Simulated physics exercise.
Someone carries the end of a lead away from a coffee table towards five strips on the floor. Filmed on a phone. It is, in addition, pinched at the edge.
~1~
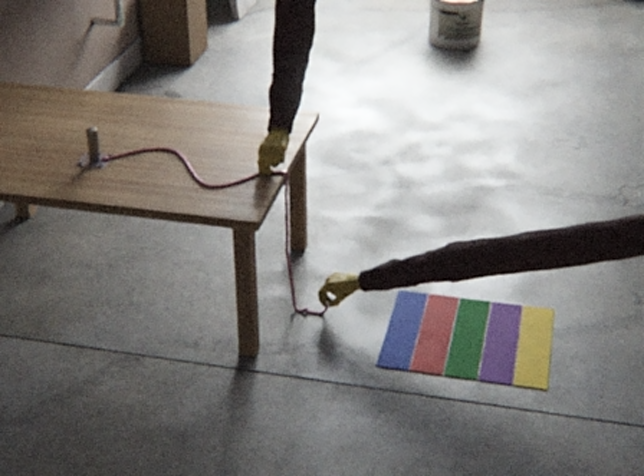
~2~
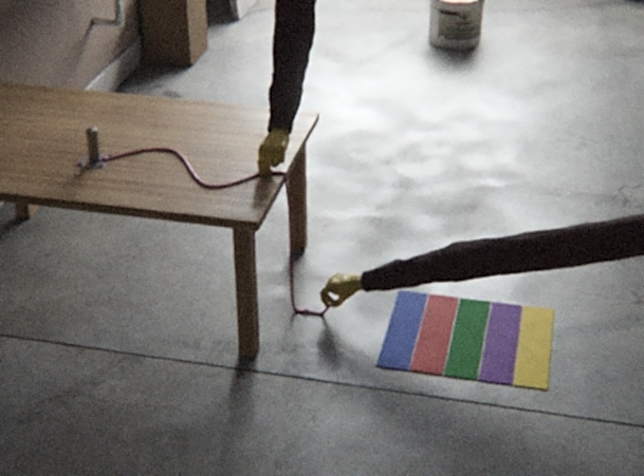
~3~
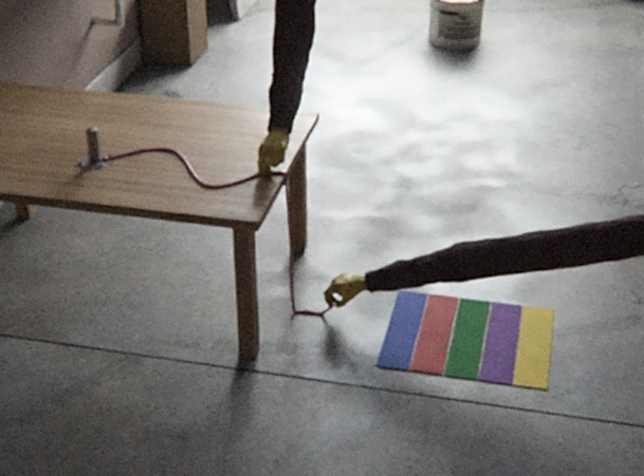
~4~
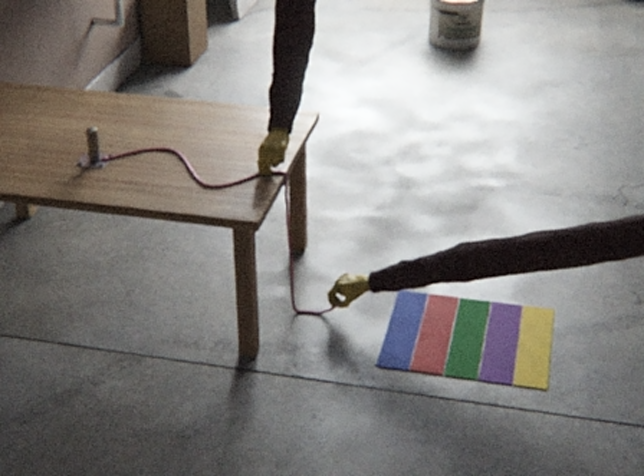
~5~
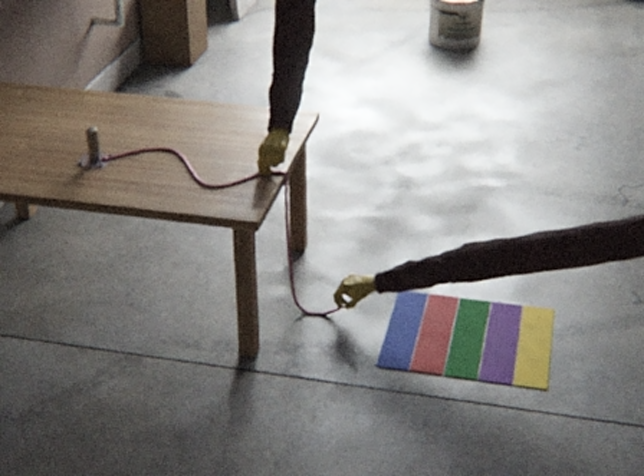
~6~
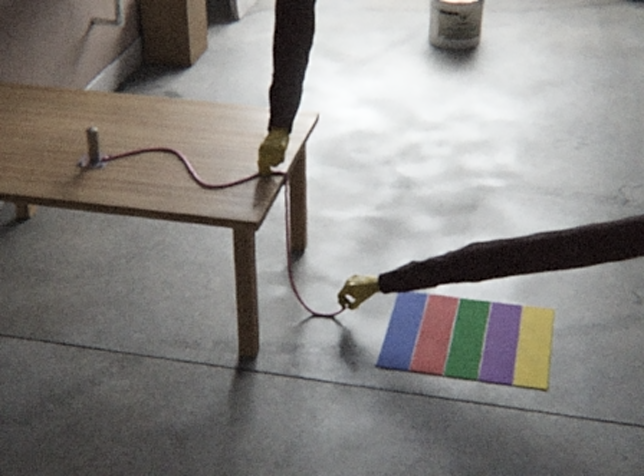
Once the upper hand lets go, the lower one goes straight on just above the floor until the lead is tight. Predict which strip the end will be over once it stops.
I would say the purple strip.
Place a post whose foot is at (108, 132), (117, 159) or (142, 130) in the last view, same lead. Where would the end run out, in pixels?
Roughly (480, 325), (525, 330) and (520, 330), try by try.
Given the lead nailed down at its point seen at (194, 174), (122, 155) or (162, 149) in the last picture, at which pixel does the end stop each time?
Estimated spots in sequence: (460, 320), (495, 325), (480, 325).
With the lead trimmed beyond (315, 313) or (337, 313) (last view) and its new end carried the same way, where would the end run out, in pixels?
Case by case it comes to about (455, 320) and then about (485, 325).
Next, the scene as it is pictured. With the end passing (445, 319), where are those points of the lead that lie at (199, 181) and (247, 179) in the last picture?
You'll find them at (245, 174) and (288, 194).
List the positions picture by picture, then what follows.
In the first frame, end (328, 304); blue (396, 353); red (429, 358); green (463, 362); purple (497, 367); yellow (532, 372).
In the second frame, end (330, 304); lead through (134, 152) (186, 162) (219, 186) (285, 175) (291, 239) (292, 295).
In the third frame, end (334, 305).
In the fourth frame, end (337, 305); lead through (134, 152) (186, 162) (219, 186) (285, 175) (289, 239) (293, 295).
In the fifth frame, end (343, 306).
In the sixth frame, end (347, 307); lead through (134, 152) (186, 162) (219, 186) (285, 175) (287, 239) (297, 294).
Soon after, end near (445, 319); over red.
Then, end near (481, 324); over green.
At full stretch, end near (503, 327); over purple. The purple one.
